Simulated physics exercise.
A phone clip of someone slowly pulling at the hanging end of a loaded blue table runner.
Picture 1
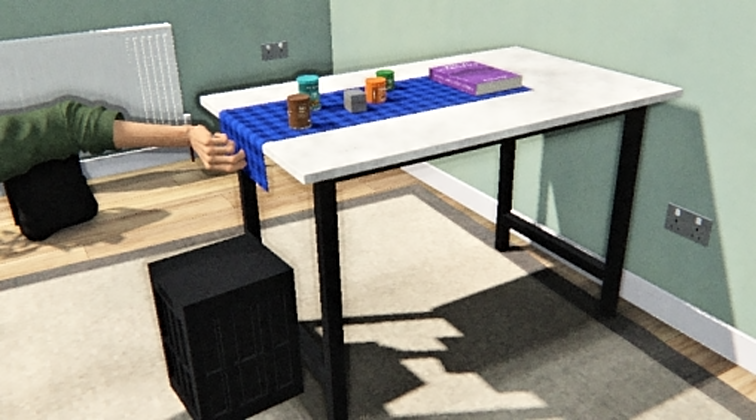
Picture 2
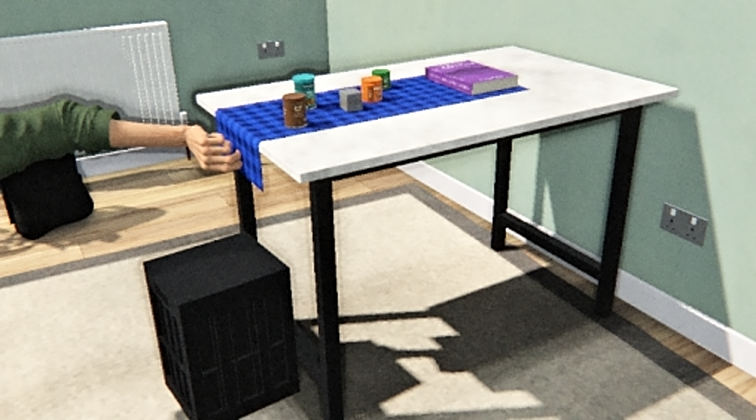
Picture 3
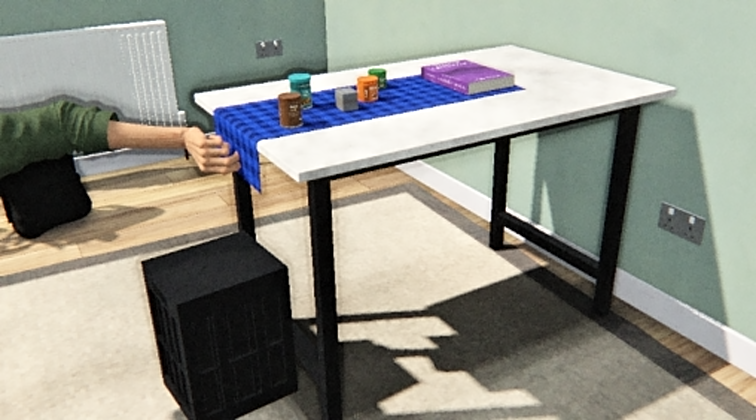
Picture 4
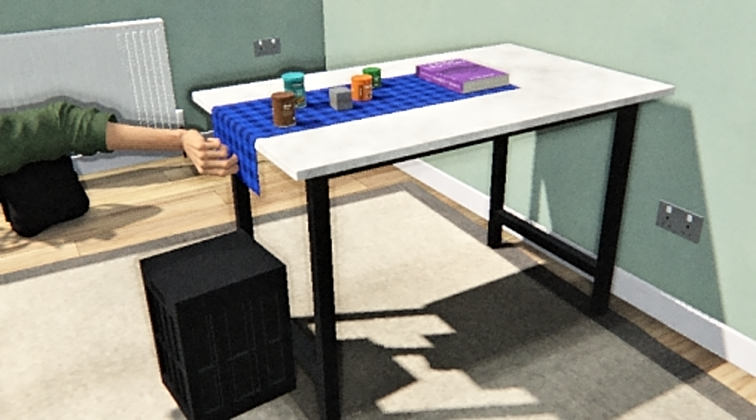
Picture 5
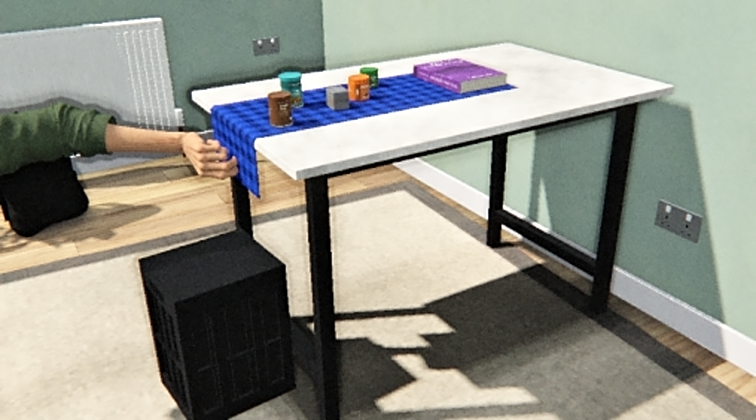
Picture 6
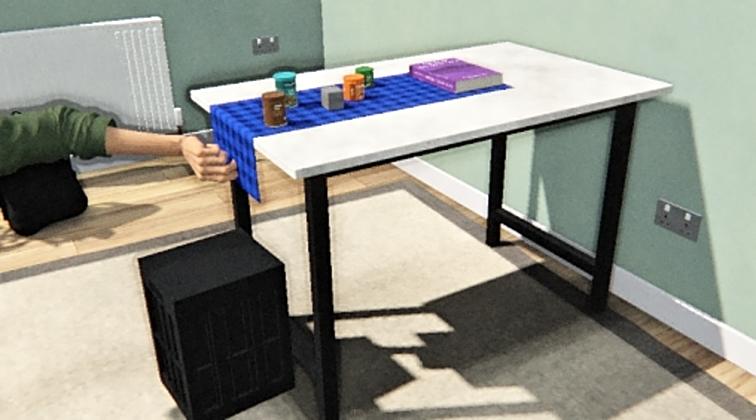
A blue checked runner lies across a white table with black legs, seen from slightly above in a sunlit, green-walled room. On it sit brown, turquoise, orange and green containers and a small grey cube, with a purple book behind at its far end and a black crate below. A green-sleeved arm at left slowly pulls the hanging end, the objects slide slightly left with the cloth, and the view shifts a little.
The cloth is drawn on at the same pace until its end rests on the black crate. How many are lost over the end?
The answer is two.
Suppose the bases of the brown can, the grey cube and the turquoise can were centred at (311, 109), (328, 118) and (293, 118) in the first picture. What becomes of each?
The brown can comes down; the grey cube comes down; the turquoise can comes down.
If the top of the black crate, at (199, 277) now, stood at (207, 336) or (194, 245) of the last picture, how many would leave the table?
Over the edge go 4 and 1.
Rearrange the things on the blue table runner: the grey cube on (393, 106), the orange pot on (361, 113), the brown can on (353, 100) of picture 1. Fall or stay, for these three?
The grey cube holds on, the orange pot does not fall, the brown can keeps its place on top.
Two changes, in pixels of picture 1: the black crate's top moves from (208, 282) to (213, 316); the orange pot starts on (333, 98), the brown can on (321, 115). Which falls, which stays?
The orange pot is carried off, the brown can is carried off.
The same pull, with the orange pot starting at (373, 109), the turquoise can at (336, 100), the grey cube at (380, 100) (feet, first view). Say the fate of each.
The orange pot remains up; the turquoise can holds on; the grey cube stays on.
Soon after, hem near (240, 234); brown can gone.
After that, hem on the crate; brown can and turquoise can gone.
In the end, hem on the crate; brown can and turquoise can gone. Over the edge go two.
